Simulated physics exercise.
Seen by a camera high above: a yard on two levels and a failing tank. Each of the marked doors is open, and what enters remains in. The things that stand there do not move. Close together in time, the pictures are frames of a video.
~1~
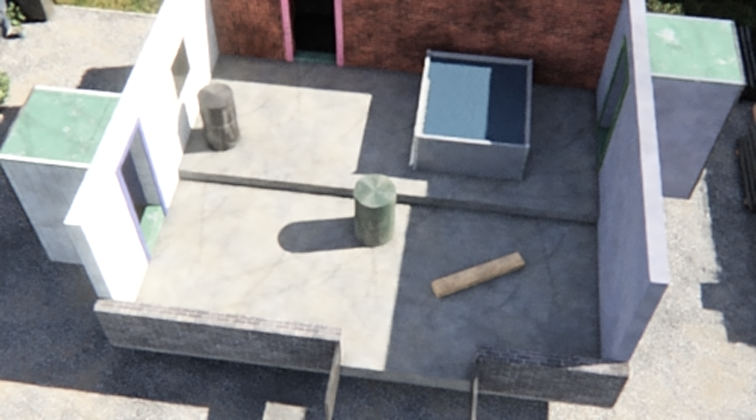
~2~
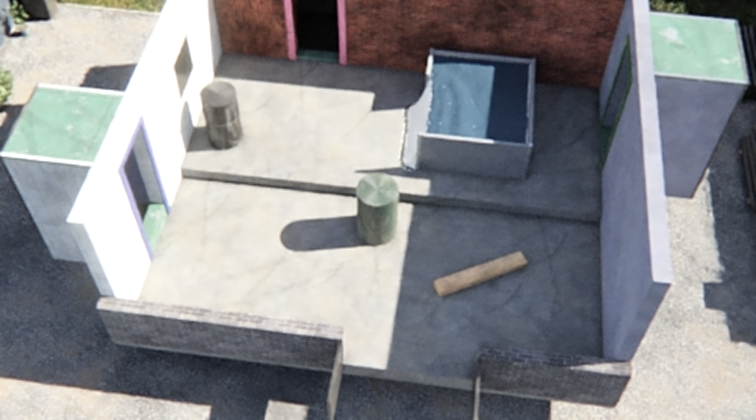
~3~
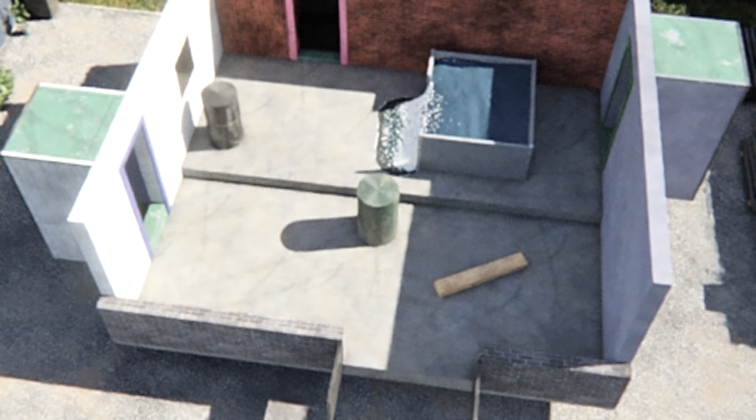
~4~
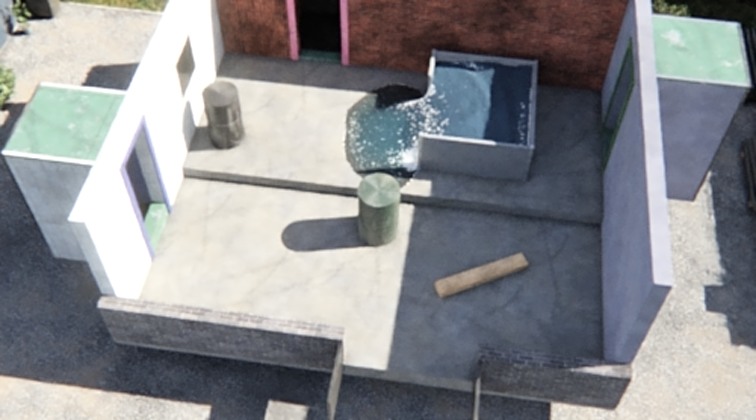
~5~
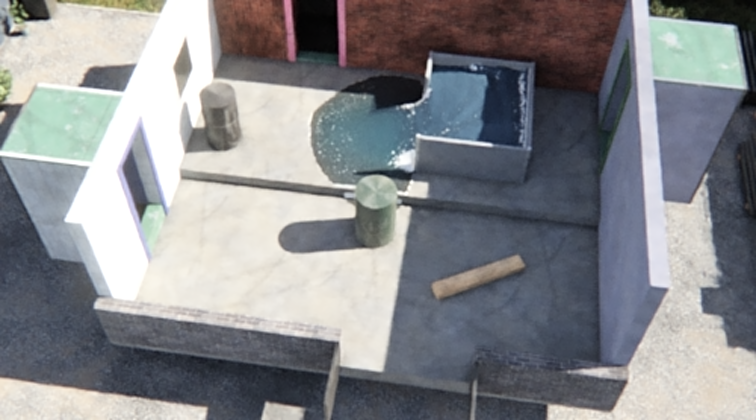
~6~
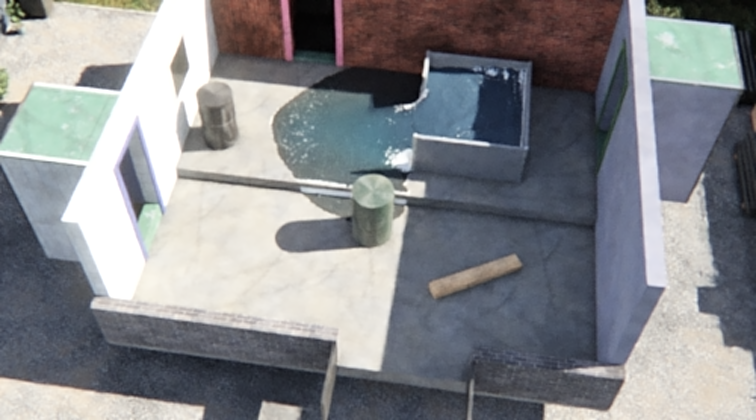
Water burst out through the left side of a square tank in a walled concrete yard, then spread leftward across the upper level in a widening pool while the barrels and plank stayed still.
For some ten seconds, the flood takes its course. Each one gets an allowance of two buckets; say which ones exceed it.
Going through them: The blue door does not exceed it; the pink door exceeds it; the green door does not exceed it.
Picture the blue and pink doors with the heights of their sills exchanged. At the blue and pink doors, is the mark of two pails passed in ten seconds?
Outcome - blue door comes in high; pink door comes in low.
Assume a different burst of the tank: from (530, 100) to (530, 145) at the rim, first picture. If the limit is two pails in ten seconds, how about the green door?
Well, the green door simply overshoots.
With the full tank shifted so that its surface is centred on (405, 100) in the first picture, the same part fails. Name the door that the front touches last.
The door marked green.
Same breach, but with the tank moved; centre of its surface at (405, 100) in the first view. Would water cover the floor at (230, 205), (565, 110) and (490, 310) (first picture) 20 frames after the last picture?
In order, the three spots end up waterlogged, untouched and untouched.
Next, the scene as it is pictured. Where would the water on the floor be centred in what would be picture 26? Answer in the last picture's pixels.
Close to (304, 159), I reckon.
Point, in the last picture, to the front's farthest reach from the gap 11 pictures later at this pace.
Look around (127, 313).
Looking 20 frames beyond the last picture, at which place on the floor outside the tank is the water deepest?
Approximate pixel: (123, 322).
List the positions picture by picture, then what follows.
In the first frame, still water in the tank at (475, 100).
In the second frame, water pours out at (424, 124) and has run to (412, 168).
In the third frame, the front is at (388, 106), out from the gap at (425, 127).
In the fourth frame, the front is at (353, 109), out from the gap at (426, 129).
In the fifth frame, the front is at (318, 112), out from the gap at (423, 131).
In the sixth frame, water pours out at (420, 130) and has run to (279, 114).
A moment on, water covers 35 % of the floor; the blue door not reached, the pink door wet at the sill, nothing in, the green door not reached.
Next, water covers 45 % of the floor; the blue door wet at the sill, nothing in, the pink door under two buckets in, the green door not reached.
Then, water covers 50 % of the floor; the blue door wet at the sill, nothing in, the pink door under two buckets in, the green door not reached.
Later, water covers 75 % of the floor; the blue door wet at the sill, nothing in, the pink door over two buckets in, the green door not reached.
In the end, water covers 85 % of the floor; the blue door wet at the sill, nothing in, the pink door over two buckets in, the green door wet at the sill, nothing in.
